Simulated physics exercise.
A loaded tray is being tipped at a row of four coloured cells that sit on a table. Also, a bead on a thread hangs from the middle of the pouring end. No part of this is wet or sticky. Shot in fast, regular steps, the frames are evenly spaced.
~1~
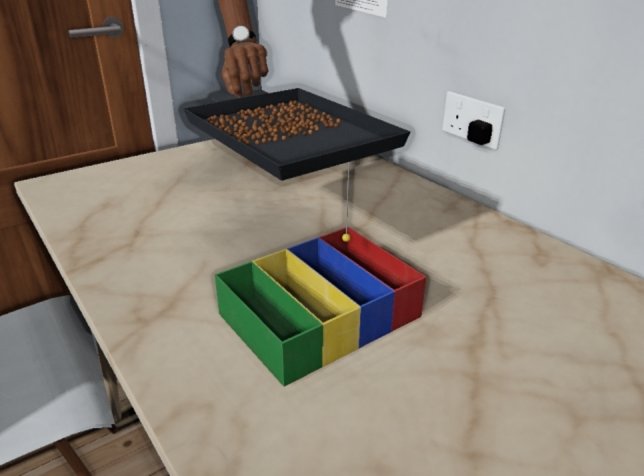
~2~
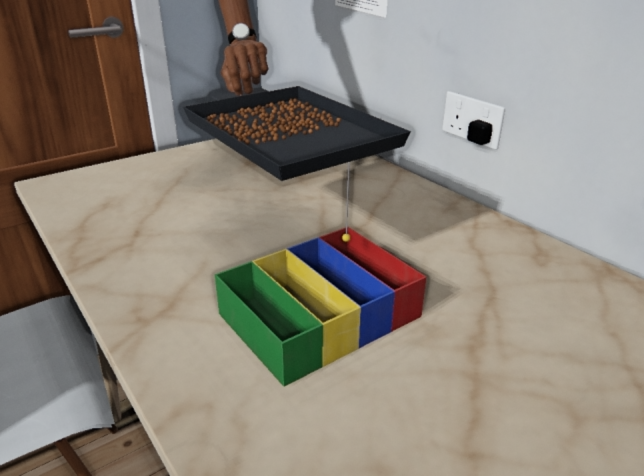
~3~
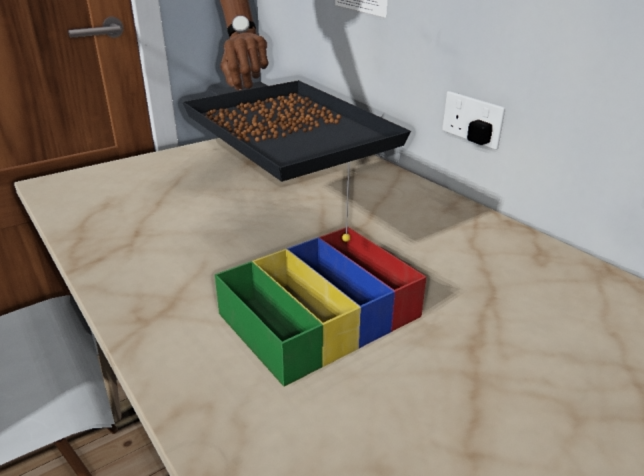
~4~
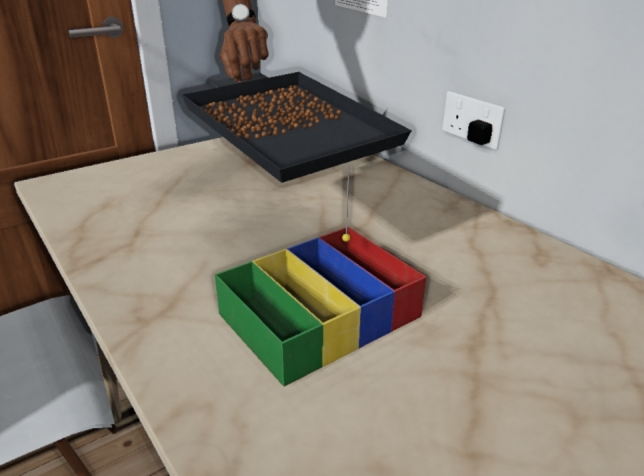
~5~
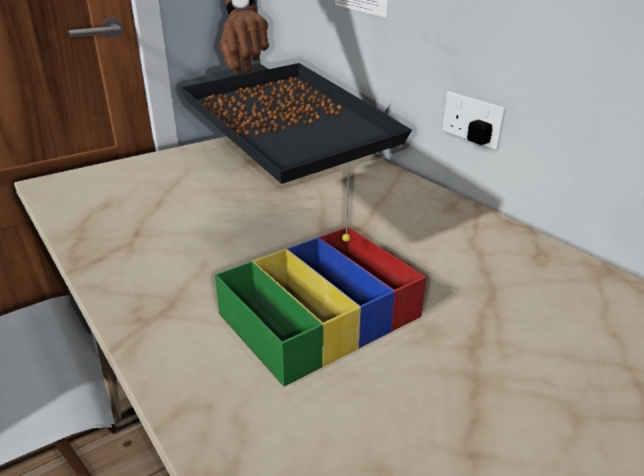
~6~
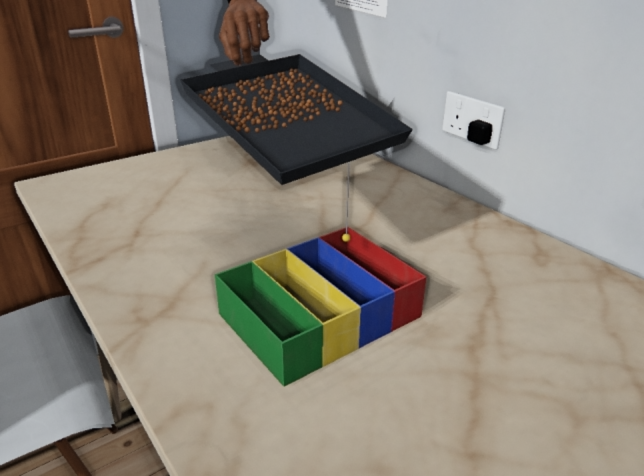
In the video, a hand at the far end of a dark tray of small brown balls gradually raises that end, tilting the tray slightly above green, yellow, blue and red cells on a table, while the balls stay bunched together.
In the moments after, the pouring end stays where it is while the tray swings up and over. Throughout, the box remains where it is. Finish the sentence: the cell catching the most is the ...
... Yellow cell.
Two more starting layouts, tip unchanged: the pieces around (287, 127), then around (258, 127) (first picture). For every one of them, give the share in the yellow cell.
First some 70, then 80 per cent.
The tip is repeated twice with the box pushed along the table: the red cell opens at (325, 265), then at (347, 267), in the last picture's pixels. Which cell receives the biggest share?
In the first try it is the blue one, in the second it is blue.
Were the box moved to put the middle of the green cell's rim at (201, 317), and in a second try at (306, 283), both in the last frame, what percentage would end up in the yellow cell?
Trial 1 around 0 percent, trial 2 around 20 percent.
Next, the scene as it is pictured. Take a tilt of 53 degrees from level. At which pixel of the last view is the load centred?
The centre of the load shows up near (307, 169) in the last view.
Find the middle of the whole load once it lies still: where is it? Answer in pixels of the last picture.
Once it all stops, the middle lies near (310, 319).
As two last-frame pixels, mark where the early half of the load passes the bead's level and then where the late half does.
Around (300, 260) and then (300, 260).
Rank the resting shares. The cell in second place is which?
Rank two - that blue cell.
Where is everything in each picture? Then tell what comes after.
The first frame shows corners of the pouring end near (281, 163) and (405, 131), level; middle of the load near (271, 122), cereal balls; bead on its thread near (346, 238); green cell near (303, 351); yellow cell near (341, 333); blue cell near (376, 316); red cell near (409, 300).
The second frame shows corners of the pouring end near (281, 164) and (405, 131), level; middle of the load near (271, 120).
The third frame shows corners of the pouring end near (281, 165) and (405, 130), tipped barely, lowest at the left corner; middle of the load near (271, 117).
The fourth frame shows corners of the pouring end near (282, 166) and (406, 130), tipped a little, lowest at the left corner; middle of the load near (271, 111).
The fifth frame shows corners of the pouring end near (282, 168) and (406, 129), tipped a little, lowest at the left corner; middle of the load near (271, 105).
The sixth frame shows corners of the pouring end near (282, 170) and (407, 128), tipped a little, lowest at the left corner; middle of the load near (271, 99); green cell near (303, 351); yellow cell near (341, 333); blue cell near (376, 316); red cell near (409, 300).
Shortly afterwards, tray tipped steeply; all but a few on the tray; only a few in the yellow cell; only a few in the green cell; only a few in the blue cell; only a few falling or outside the box.
Next, tray tipped right over; near two thirds on the tray; a little in the yellow cell; a little in the blue cell; only a few in the green cell; a little falling or outside the box.
Some moments later, tray tipped past a quarter turn; the bulk in the yellow cell; near a quarter in the blue cell; only a few in the green cell; only a few in the red cell.
In the end, tray tipped past a quarter turn; the bulk in the yellow cell; near a quarter in the blue cell; only a few in the green cell; only a few in the red cell.
